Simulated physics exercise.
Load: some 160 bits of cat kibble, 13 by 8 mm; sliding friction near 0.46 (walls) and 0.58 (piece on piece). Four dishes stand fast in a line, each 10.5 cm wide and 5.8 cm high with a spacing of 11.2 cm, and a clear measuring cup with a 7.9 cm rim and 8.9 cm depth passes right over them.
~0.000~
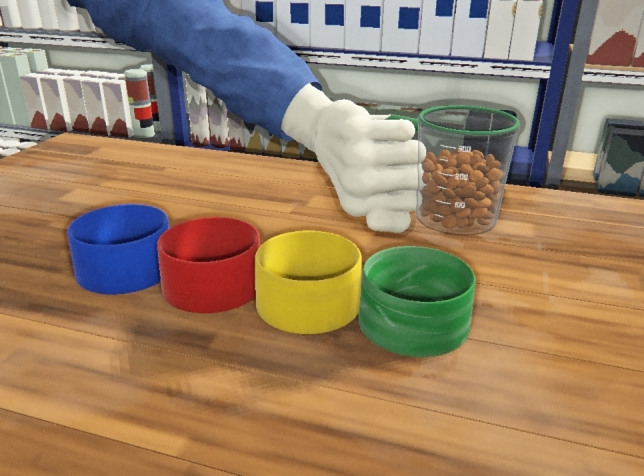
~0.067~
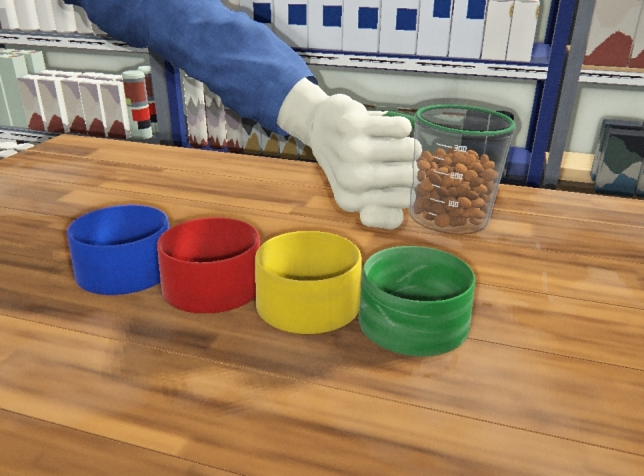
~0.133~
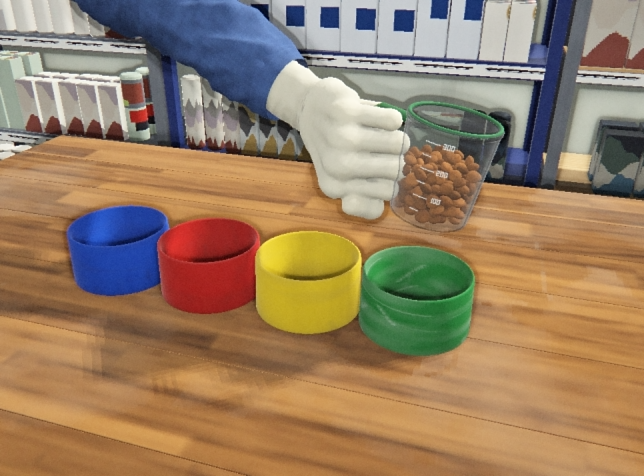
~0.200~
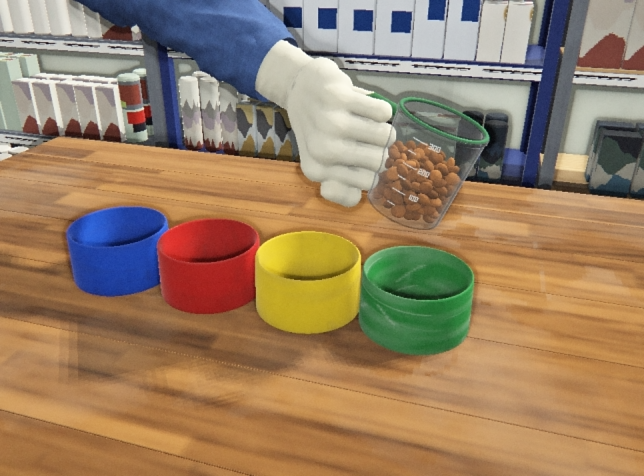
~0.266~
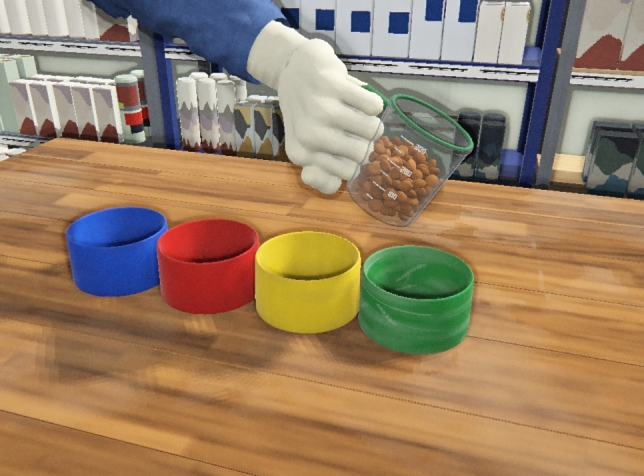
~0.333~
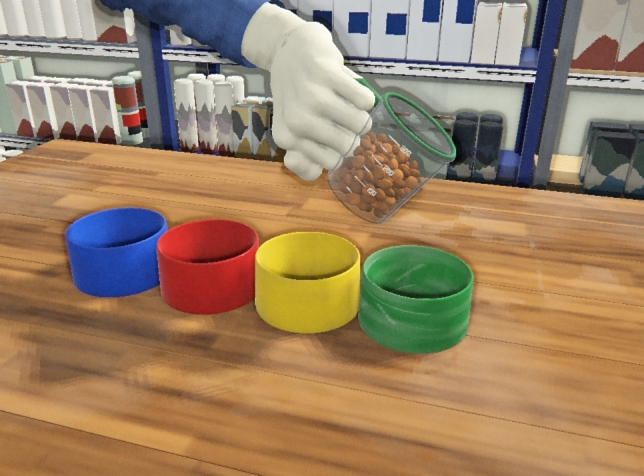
The clip shows a white-gloved hand moving a clear, green-rimmed cup of brown pieces leftward behind blue, red, yellow and green dishes on a wooden surface, while the cup progressively tilts to the right and the dishes stay still.
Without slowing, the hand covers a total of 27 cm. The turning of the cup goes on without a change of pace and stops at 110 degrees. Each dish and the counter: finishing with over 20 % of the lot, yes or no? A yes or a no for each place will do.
Red - yes; blue - no; green - no; yellow - yes; counter - no.
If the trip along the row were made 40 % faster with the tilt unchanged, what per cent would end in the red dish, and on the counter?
Shares: Red 90, counter 0.
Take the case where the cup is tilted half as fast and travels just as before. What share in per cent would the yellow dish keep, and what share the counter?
The yellow dish 10, the counter 10.
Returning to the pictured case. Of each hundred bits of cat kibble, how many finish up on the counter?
Some 5 in a hundred.
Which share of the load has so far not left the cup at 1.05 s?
My estimate is about 75 per cent.
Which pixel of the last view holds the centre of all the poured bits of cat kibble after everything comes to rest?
Somewhere near (236, 281) in the last picture.
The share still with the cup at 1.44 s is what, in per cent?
Roughly 40 in a hundred.
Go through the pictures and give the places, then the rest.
The first frame shows cup at (462, 170), tilt 0 degrees, lip at (518, 124), moved 0.0 cm; middle of the pieces at (460, 189); green dish at (418, 273); yellow dish at (308, 255); red dish at (209, 239); blue dish at (119, 224).
The second frame shows cup at (456, 169), tilt 2 degrees, lip at (513, 126), moved 0.4 cm; middle of the pieces at (454, 188).
The third frame shows cup at (441, 168), tilt 10 degrees, lip at (502, 131), moved 1.7 cm; middle of the pieces at (437, 185).
The fourth frame shows cup at (423, 166), tilt 19 degrees, lip at (487, 138), moved 3.3 cm; middle of the pieces at (416, 182).
The fifth frame shows cup at (405, 164), tilt 27 degrees, lip at (471, 146), moved 4.8 cm; middle of the pieces at (396, 179).
The sixth frame shows cup at (388, 162), tilt 36 degrees, lip at (454, 154), moved 6.4 cm; middle of the pieces at (377, 176); green dish at (417, 271); yellow dish at (308, 255); red dish at (208, 241); blue dish at (117, 227). Its pace works out near 135 degrees a second; the hand travels 23 cm a second.
Then, at 0.76 s, tilt 93 degrees; cup holds 100 %.
After 1.05 s, tilt 110 degrees; cup holds 75 %, yellow 25 %.
After 1.44 s, tilt 110 degrees; cup holds 40 %, red 25 %, yellow 30 %.
By 3.4 s all is still; red 60 %, blue 0 %, green 0 %, yellow 30 %, counter 5 %, cup 5 %.
